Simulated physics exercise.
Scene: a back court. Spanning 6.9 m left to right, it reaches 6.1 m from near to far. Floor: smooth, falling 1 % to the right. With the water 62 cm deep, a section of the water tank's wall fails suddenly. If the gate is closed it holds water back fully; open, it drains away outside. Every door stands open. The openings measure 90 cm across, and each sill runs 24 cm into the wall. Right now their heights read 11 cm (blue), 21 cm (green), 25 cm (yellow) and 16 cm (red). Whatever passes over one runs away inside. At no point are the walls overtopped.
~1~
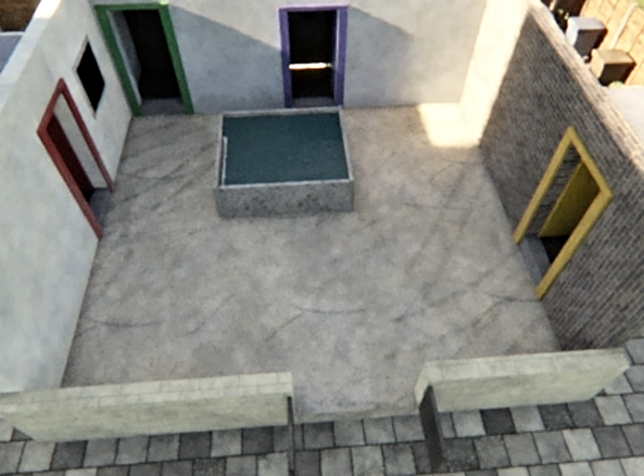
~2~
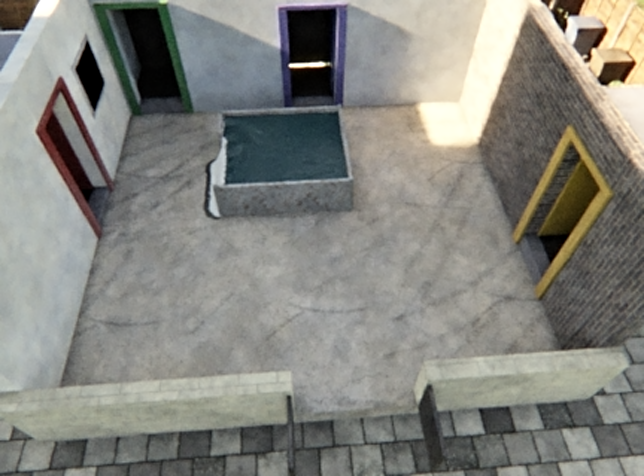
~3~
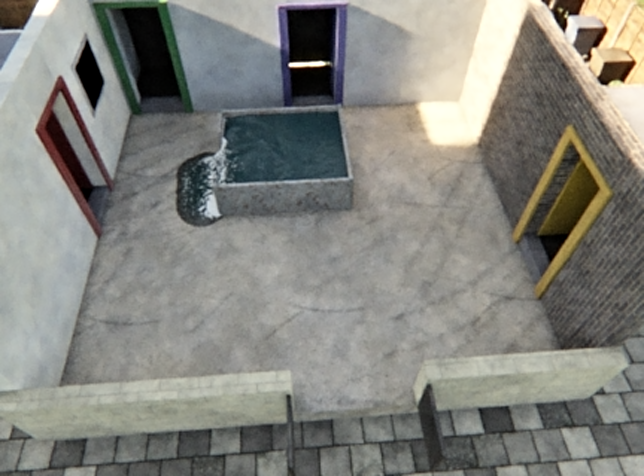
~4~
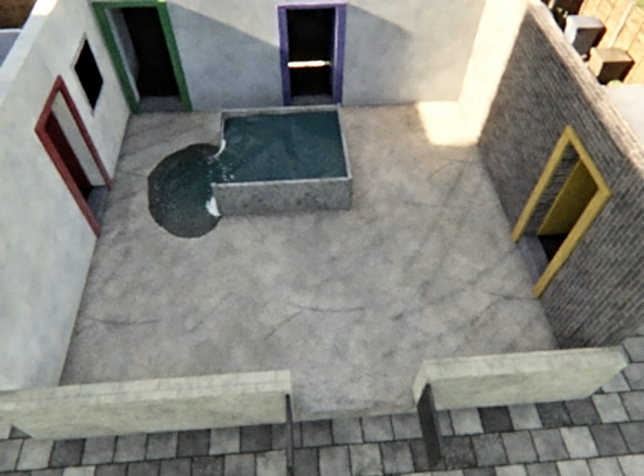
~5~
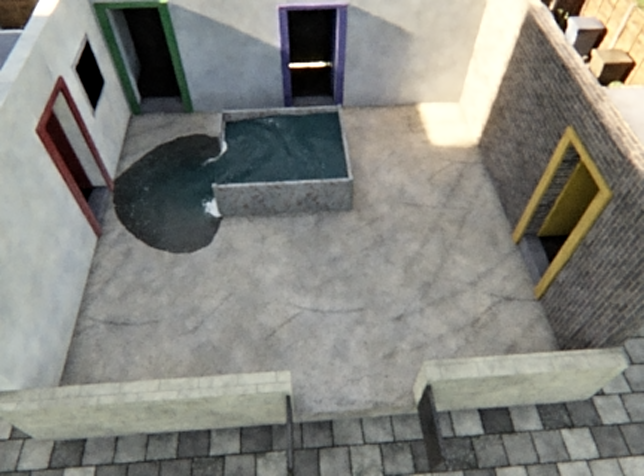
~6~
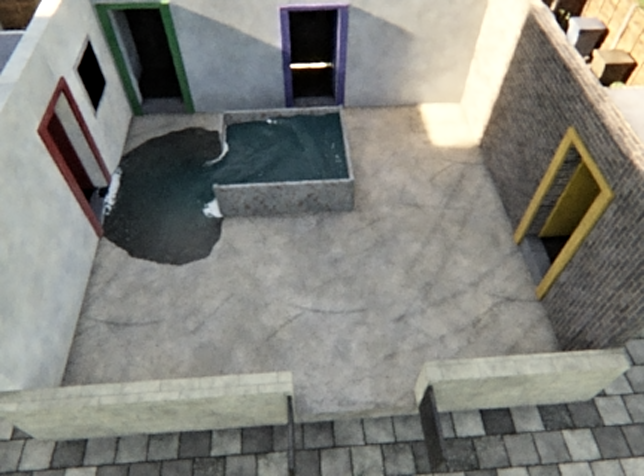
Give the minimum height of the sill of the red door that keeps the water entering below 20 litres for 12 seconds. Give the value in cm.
Minimum height: About 30 cm.
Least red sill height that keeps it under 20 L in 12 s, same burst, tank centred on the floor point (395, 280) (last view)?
Then close to 9.5 cm.
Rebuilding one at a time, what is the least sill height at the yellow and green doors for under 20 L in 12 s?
Some 7.0 cm for yellow, some 20 cm for green.
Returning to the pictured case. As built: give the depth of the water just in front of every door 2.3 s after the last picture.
Blue door 0 cm, green door 23 cm, yellow door 0 cm, red door 24 cm.
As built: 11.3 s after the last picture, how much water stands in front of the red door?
Lab note: Depth approx. 4.5 cm.
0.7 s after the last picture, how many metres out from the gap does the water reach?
Close to 3.0 metres, I'd say.
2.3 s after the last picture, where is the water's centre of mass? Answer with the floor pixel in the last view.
(214, 197) or so.
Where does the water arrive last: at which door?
The yellow one comes last.
Then, 0.7 s after the last picture water covers 15 % of the floor, deepest (34 cm) near (109, 204); 34 cm at the red door, 45 litres in over its 16 cm sill.
Then, 2.3 s after the last picture water covers 30 % of the floor, deepest (28 cm) near (132, 119); 24 cm at the red door, 171 litres in over its 16 cm sill.
Then, 11.3 s after the last picture water covers 95 % of the floor, deepest (10 cm) near (560, 352); 4 cm at the red door, 191 litres in over its 16 cm sill.
At the red door as built, the water peaked near 34 cm, 0.5 s after the last picture.
Run again over the same 12 s with other heights there, 61 litres in over 24.5 cm, 6 litres over 33 cm. The limit of 20 litres is kept from about 30 cm up.
